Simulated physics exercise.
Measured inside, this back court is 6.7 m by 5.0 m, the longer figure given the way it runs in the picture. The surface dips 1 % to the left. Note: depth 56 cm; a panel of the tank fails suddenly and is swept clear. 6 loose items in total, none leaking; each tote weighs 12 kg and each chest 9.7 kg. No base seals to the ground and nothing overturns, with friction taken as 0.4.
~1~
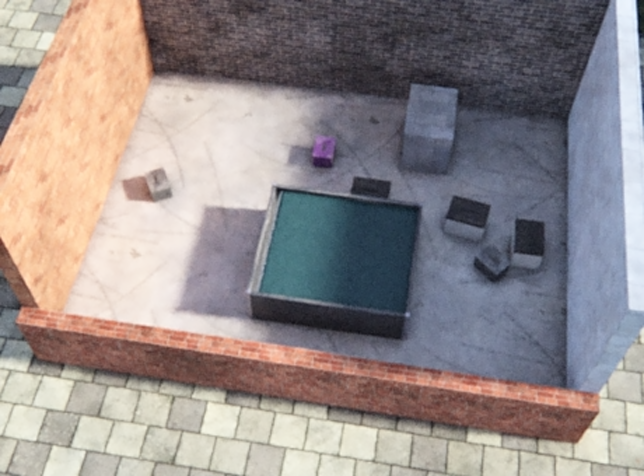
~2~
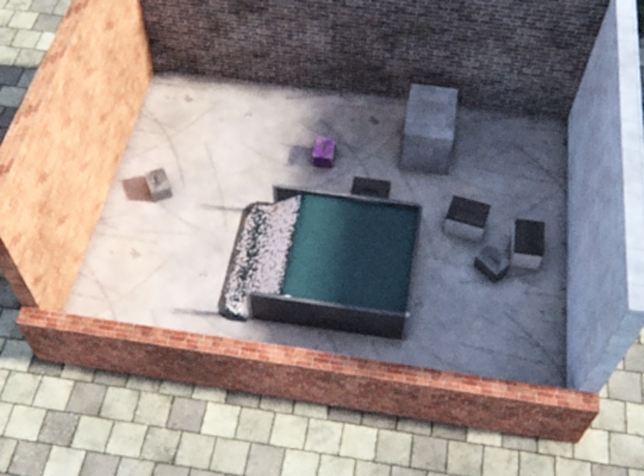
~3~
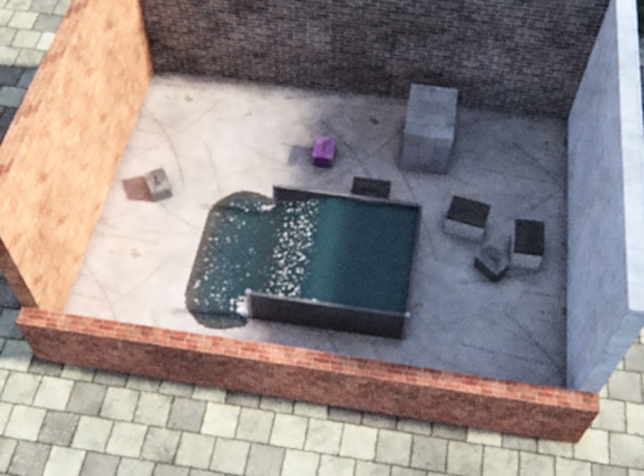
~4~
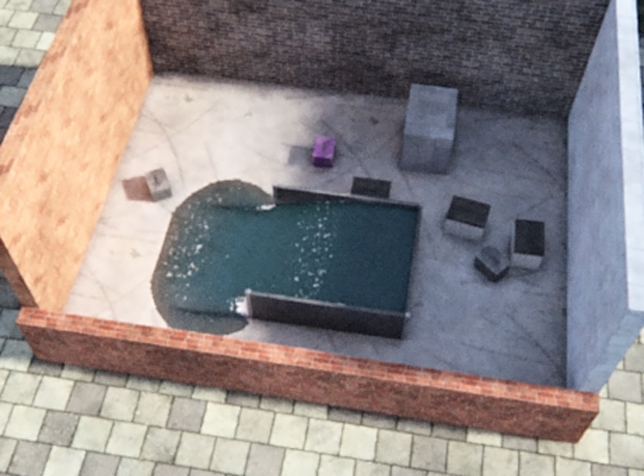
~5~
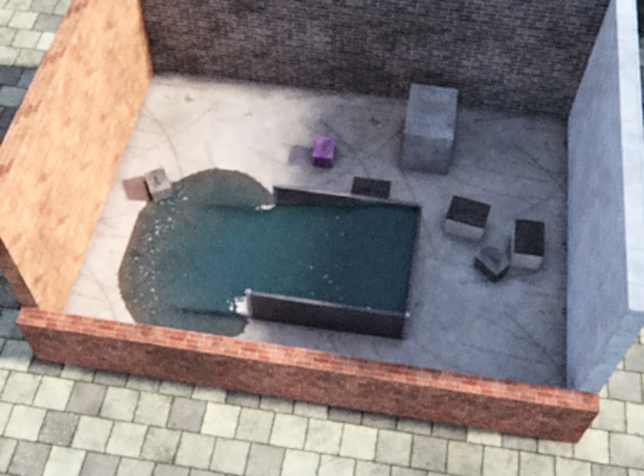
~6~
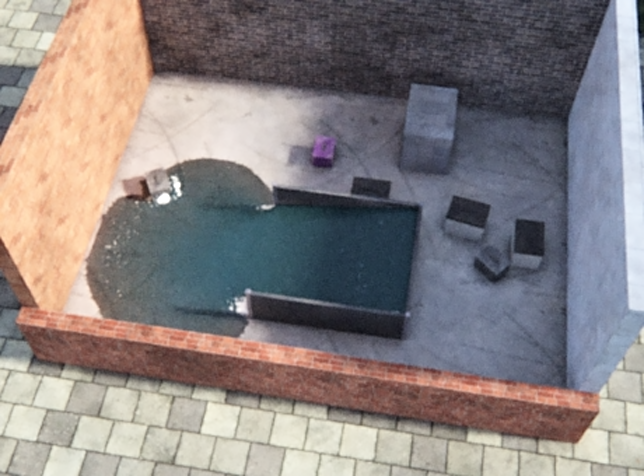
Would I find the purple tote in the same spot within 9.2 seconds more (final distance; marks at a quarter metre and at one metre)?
When it settles, the purple tote sits nearly where it was.
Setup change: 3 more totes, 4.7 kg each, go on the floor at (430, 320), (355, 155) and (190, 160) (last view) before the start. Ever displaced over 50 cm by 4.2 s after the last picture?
In order: Below it, below it, above it.
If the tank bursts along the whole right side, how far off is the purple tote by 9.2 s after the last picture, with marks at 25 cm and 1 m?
In that scenario the purple tote would have stayed in place.
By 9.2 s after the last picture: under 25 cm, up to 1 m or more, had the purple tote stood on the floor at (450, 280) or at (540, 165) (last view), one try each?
Well, the first time it keeps still, and the second time it keeps still.
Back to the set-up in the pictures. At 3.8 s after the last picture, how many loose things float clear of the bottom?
The number is 0.
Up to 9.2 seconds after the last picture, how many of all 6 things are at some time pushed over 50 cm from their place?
All told, that gives 2.
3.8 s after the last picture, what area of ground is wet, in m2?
About 21 m2.
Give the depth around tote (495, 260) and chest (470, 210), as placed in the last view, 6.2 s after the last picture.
1 and 2 cm.
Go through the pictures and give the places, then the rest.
The purple tote at (325, 147) rests on the ground; water covers 3.4 m2; 0 of 6 have shifted, in the first picture.
The purple tote at (325, 147), on the bottom; 4.3 m2 under water; 0 of 6 have shifted, in the second picture.
The purple tote at (325, 147) rests on the ground; 5.4 m2 under water; 0 of 6 have shifted, in the third picture.
The purple tote at (325, 147), on the bottom; water covers 6.7 m2; 0 of 6 have shifted, in the fourth picture.
The purple tote at (325, 147), on the bottom; water covers 8.2 m2; 0 of 6 have shifted, in the fifth picture.
The purple tote at (325, 147), on the bottom; 9.7 m2 under water; 0 of 6 have shifted, in the sixth picture.
Then, 1.2 s after the last picture the purple tote is near (325, 147), 0.0 m from its start, aground; 1 afloat.
Then, 3.8 s after the last picture the purple tote is near (325, 147), 0.0 m from its start, aground; 0 afloat.
Then, 6.2 s after the last picture the purple tote is near (325, 147), 0.0 m from its start, aground; 1 afloat.
Then, 9.2 s after the last picture the purple tote is near (325, 147), 0.0 m from its start, aground; 3 afloat.
